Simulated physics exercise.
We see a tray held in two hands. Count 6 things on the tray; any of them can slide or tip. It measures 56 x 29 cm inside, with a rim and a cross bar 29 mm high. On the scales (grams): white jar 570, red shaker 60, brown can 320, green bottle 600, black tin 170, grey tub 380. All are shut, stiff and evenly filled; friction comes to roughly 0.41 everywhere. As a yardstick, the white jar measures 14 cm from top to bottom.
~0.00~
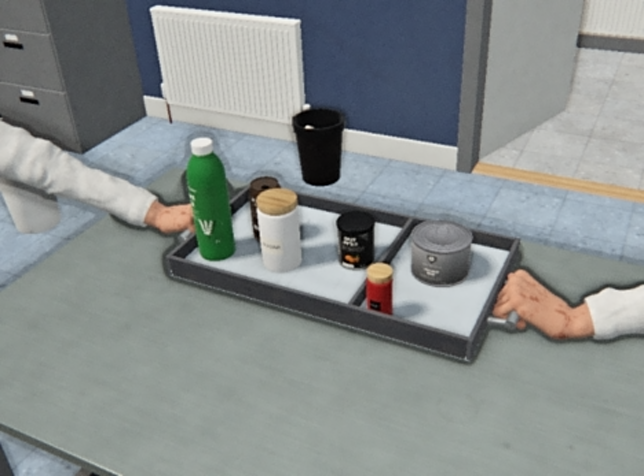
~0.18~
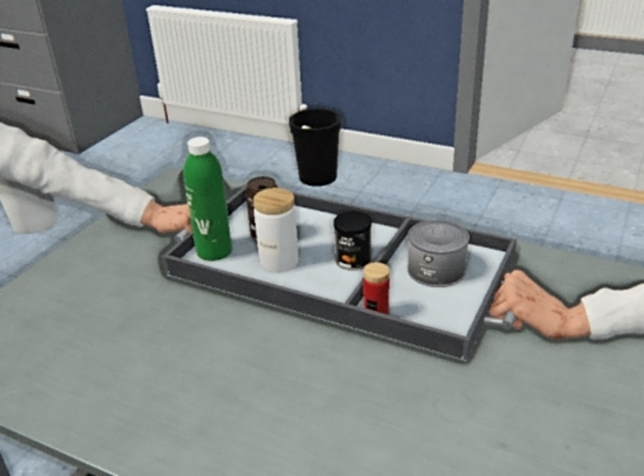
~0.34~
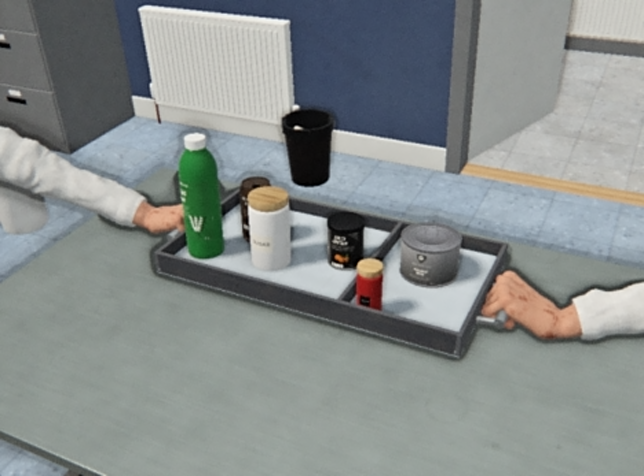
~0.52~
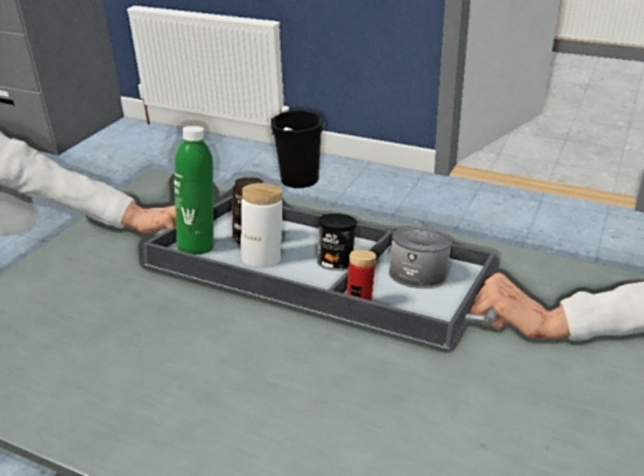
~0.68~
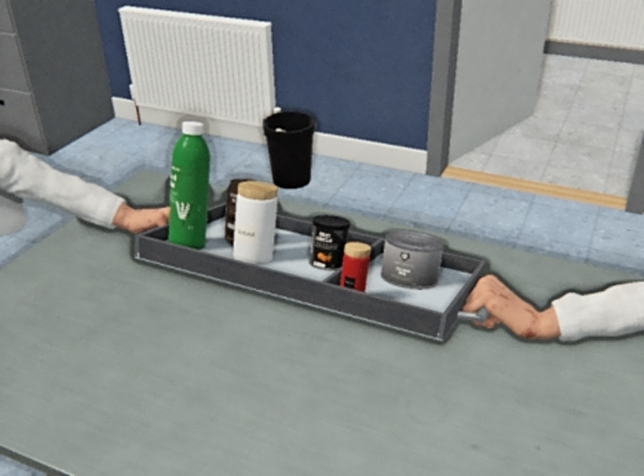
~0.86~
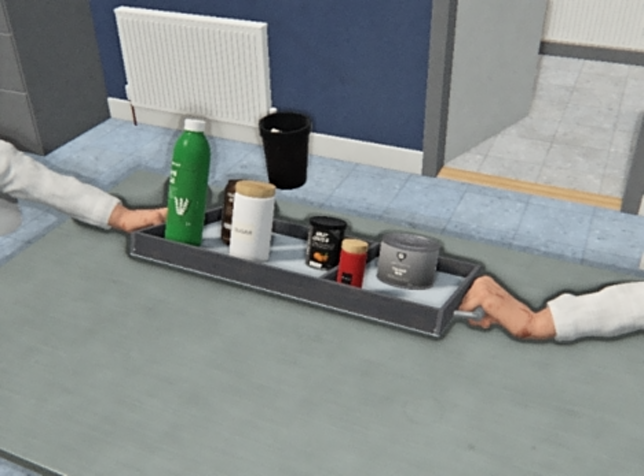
Two hands in white sleeves hold a grey-rimmed tray by its ends above a grey-green table, seen from above in a room with a blue wall, radiator and black bin. A green bottle, white jar, brown can and black tin stand left of the divider, a red shaker and grey tub right. The hands tilt the tray's far edge down, the containers keeping their places, as the camera drifts slightly right.
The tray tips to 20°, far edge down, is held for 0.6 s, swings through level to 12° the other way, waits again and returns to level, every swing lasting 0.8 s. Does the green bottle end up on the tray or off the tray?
The green bottle is still aboard.
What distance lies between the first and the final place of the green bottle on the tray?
Some 19 cm.
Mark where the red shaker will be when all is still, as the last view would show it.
At about (346, 297).
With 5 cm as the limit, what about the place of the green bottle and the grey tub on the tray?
The green bottle ends elsewhere; the grey tub stays put.
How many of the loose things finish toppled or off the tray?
In all, 1.
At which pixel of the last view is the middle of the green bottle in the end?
At about (227, 186).
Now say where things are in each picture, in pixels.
Tray level; green bottle (210, 200); white jar (280, 231), in the first picture.
Tray level; black tin (353, 241), in the second picture.
Tray tilted 4°, far edge down; grey tub (430, 254); white jar (270, 229), in the third picture.
Tray tilted 11°, far edge down; red shaker (361, 281), in the fourth picture.
Tray tilted 17°, far edge down; black tin (329, 243); grey tub (412, 260), in the fifth picture.
Tray tilted 20°, far edge down; green bottle (189, 183); white jar (252, 221), in the sixth picture.
By 1.16 s, tray tilted 20°, far edge down; green bottle rocked 46° off its seat near (214, 184).
By 1.36 s, tray tilted 20°, far edge down; green bottle on its side near (233, 202).
By 1.96 s, tray level; green bottle on its side near (229, 187).
By 3.16 s, tray tilted 9°, near edge down; green bottle on its side near (224, 181).
When it is over (4.1 s), lying over on the tray, green bottle; the other 5 within 5 cm of the start. In the last view, green bottle near (227, 186).
